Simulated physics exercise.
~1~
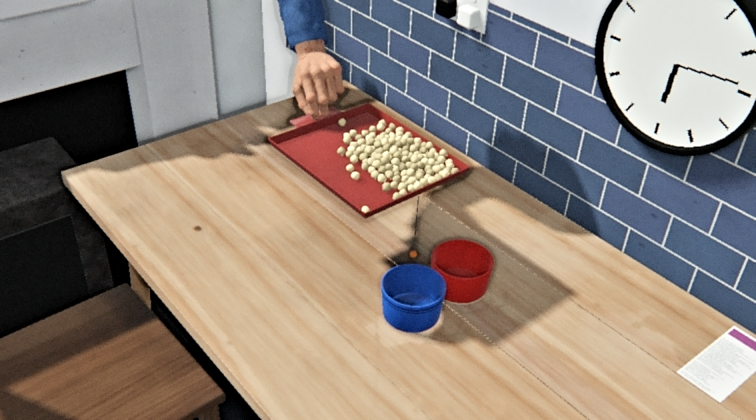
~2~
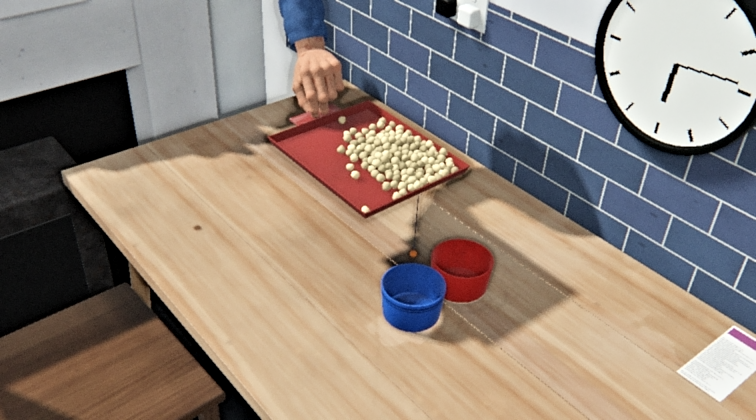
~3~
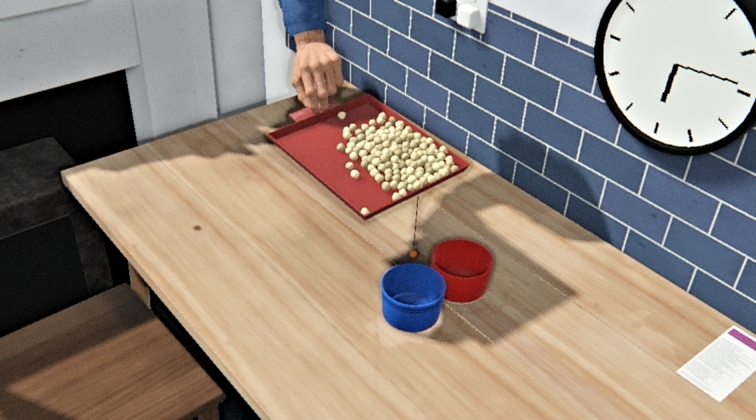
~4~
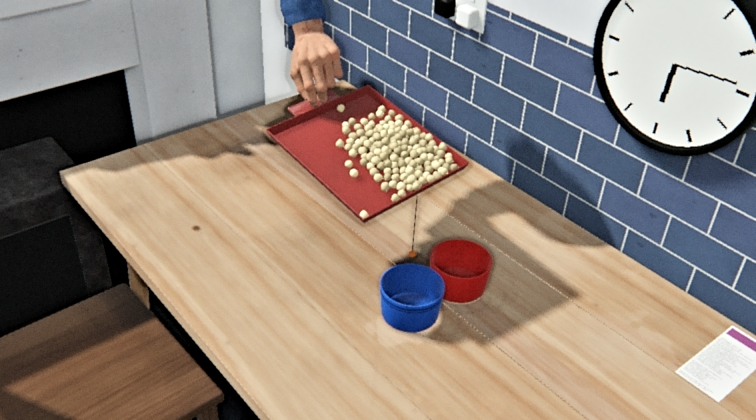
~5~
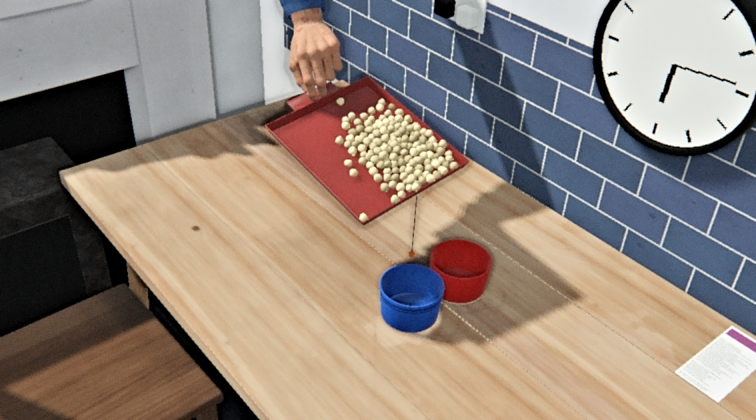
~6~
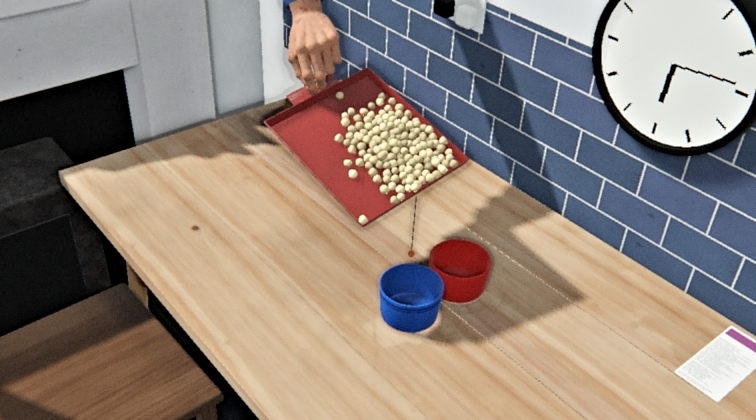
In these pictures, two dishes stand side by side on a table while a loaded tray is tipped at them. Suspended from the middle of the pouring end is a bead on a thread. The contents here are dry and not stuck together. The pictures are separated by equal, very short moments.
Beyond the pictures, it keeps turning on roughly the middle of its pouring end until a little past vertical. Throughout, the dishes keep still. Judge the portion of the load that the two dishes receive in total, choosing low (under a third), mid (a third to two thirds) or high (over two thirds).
Low, under a third.
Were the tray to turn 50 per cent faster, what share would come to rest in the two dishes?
It would be around 20 per cent.
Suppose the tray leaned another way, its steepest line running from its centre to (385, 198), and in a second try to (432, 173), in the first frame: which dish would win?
Order of results: The left-placed dish, followed by the right-placed dish.
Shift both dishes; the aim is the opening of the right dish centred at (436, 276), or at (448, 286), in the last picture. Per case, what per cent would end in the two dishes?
You'd get 50 in a hundred the first time and 20 in a hundred the second.
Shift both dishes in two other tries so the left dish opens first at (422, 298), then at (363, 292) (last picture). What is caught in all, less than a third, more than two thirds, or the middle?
Below one third; more than two thirds.
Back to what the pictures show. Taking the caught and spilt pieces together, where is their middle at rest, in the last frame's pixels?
Around (360, 337).
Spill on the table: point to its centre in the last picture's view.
Their middle ends up at roughly (345, 344).
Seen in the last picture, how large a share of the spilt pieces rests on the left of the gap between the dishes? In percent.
It comes to near 100 percent of the spill.
Soon, tray tipped steeply; about two thirds on the tray; a stray few in the left dish; a small part outside both; about a quarter in the air.
A while on, tray tipped right over; a stray few on the tray; about a quarter in the left dish; about two thirds outside both; a small part in the air.
Towards the end, tray tipped past a quarter turn; about a quarter in the left dish; most outside both.
Finally, tray tipped past a quarter turn; about a quarter in the left dish; none in the right dish; most outside both.
